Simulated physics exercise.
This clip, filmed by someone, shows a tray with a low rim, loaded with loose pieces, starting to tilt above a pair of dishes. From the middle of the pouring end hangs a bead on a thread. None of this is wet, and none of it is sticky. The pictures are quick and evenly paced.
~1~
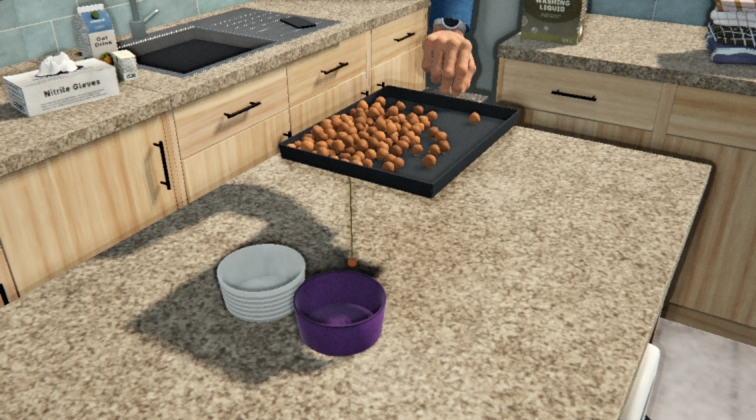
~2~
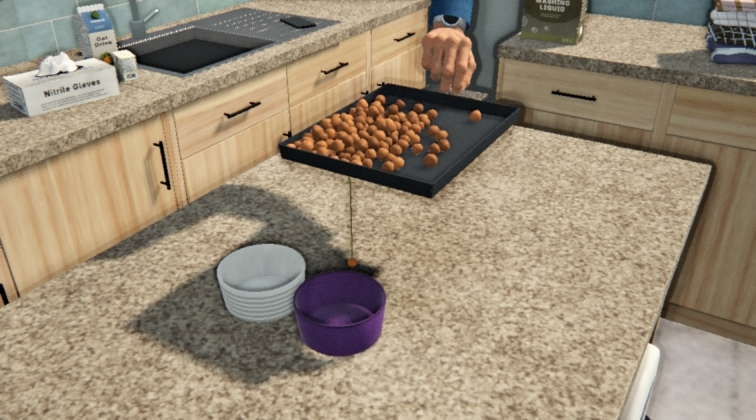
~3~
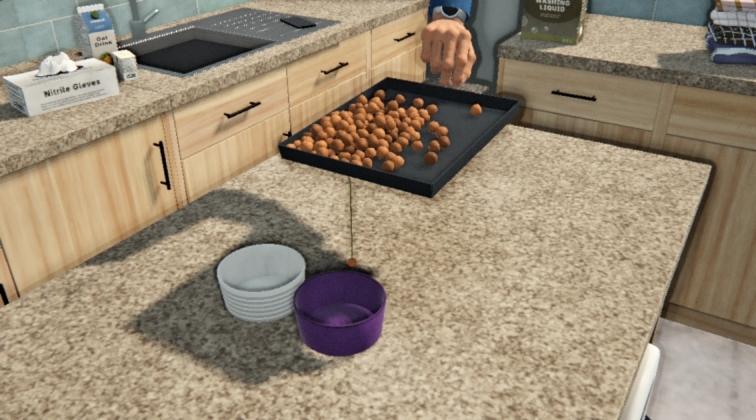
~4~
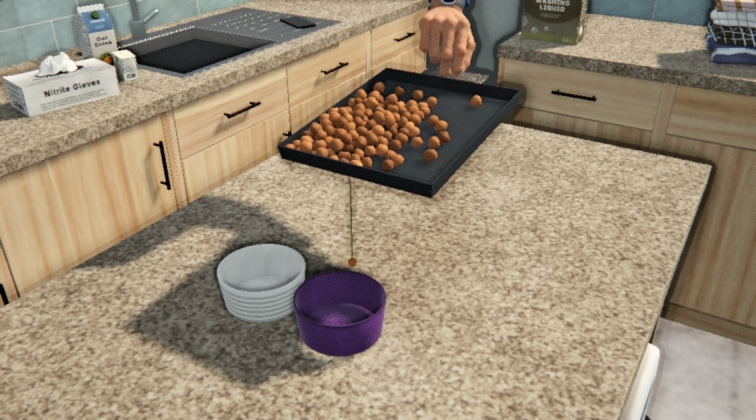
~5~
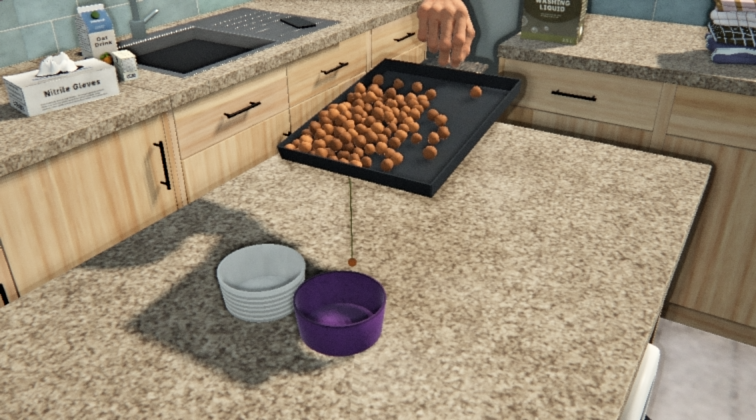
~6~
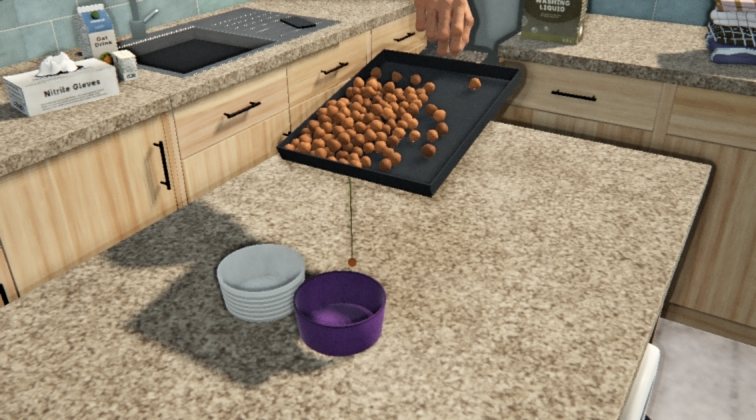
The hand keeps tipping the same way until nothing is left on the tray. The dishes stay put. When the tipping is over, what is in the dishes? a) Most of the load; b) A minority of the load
a, most of the load.
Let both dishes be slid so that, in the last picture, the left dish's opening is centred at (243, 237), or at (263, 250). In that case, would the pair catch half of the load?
Well, not up to half at the first spot and not up to half at the second.
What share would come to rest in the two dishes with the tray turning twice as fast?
About 70 in a hundred.
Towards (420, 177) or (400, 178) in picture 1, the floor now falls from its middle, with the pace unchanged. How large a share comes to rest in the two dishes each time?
I'd say some 10 in a hundred at first, then 40 in a hundred.
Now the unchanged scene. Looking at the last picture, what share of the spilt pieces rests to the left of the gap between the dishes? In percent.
It amounts to some 50 percent.
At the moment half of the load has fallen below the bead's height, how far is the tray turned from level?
My estimate is some 110 degrees.
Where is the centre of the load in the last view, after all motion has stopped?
Around (314, 316).
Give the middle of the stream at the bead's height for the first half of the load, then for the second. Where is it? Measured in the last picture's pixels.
Roughly at (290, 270) first, and then at (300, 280).
Just after the last frame, tray tipped steeply; almost all on the tray; just a few in the right dish; about a tenth in the air.
A moment on, tray tipped right over; the larger part on the tray; about a tenth in the right dish; about a tenth in the left dish; about a tenth outside both.
Further on, tray tipped past a quarter turn; roughly a third in the right dish; roughly a third in the left dish; roughly a quarter outside both.
When it is over, tray tipped past a quarter turn; roughly a third in the right dish; roughly a third in the left dish; roughly a quarter outside both.
